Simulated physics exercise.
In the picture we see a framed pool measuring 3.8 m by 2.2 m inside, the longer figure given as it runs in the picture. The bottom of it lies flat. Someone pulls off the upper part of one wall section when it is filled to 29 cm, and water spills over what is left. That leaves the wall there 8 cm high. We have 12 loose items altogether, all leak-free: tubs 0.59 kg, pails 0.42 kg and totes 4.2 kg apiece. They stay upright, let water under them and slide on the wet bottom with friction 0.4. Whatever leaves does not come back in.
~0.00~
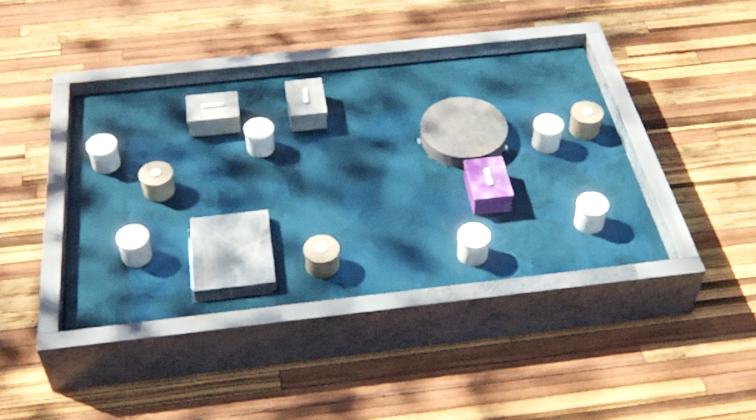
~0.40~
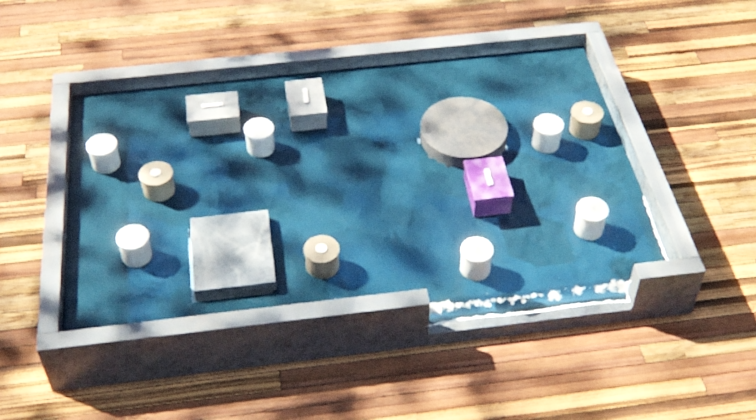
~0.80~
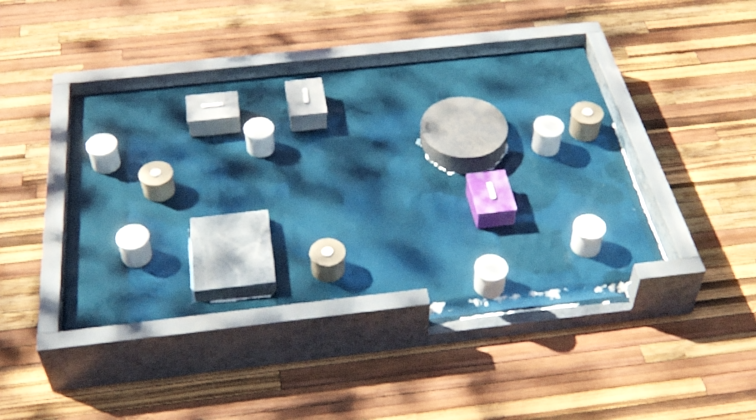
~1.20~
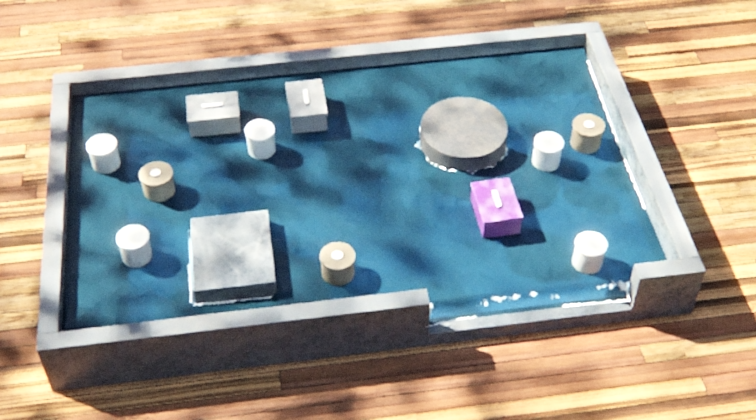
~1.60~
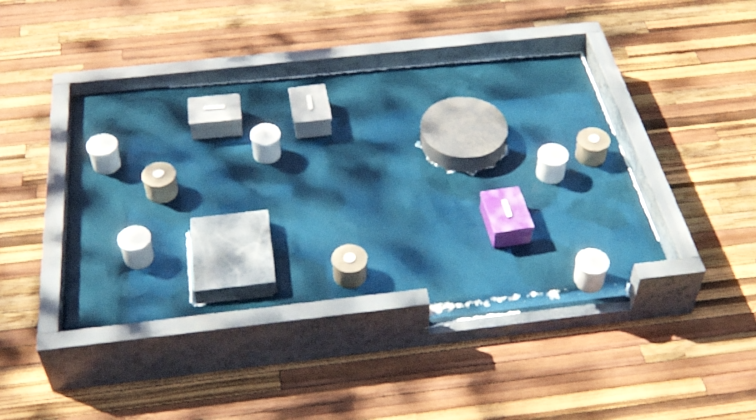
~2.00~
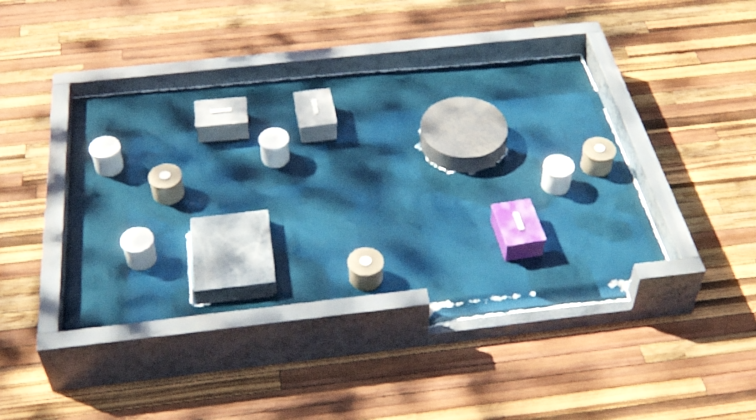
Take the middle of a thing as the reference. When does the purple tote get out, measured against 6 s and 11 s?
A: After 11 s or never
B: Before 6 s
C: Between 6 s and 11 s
Answer: B.
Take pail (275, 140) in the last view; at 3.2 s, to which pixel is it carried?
About (312, 146), give or take.
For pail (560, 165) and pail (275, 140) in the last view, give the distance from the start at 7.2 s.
Washed out, 80 cm.
After 3.2 s the purple tote is near (559, 282), 0.9 m from its start, afloat; 2 of 12 are out; 10 afloat.
After 7.2 s the purple tote has gone out (at 3.3 s); 5 of 12 are out; 7 afloat.
After 12.0 s the purple tote has gone out (at 3.3 s); 6 of 12 are out; 6 afloat.
After 16.0 s the purple tote has gone out (at 3.3 s); 7 of 12 are out; 5 afloat.
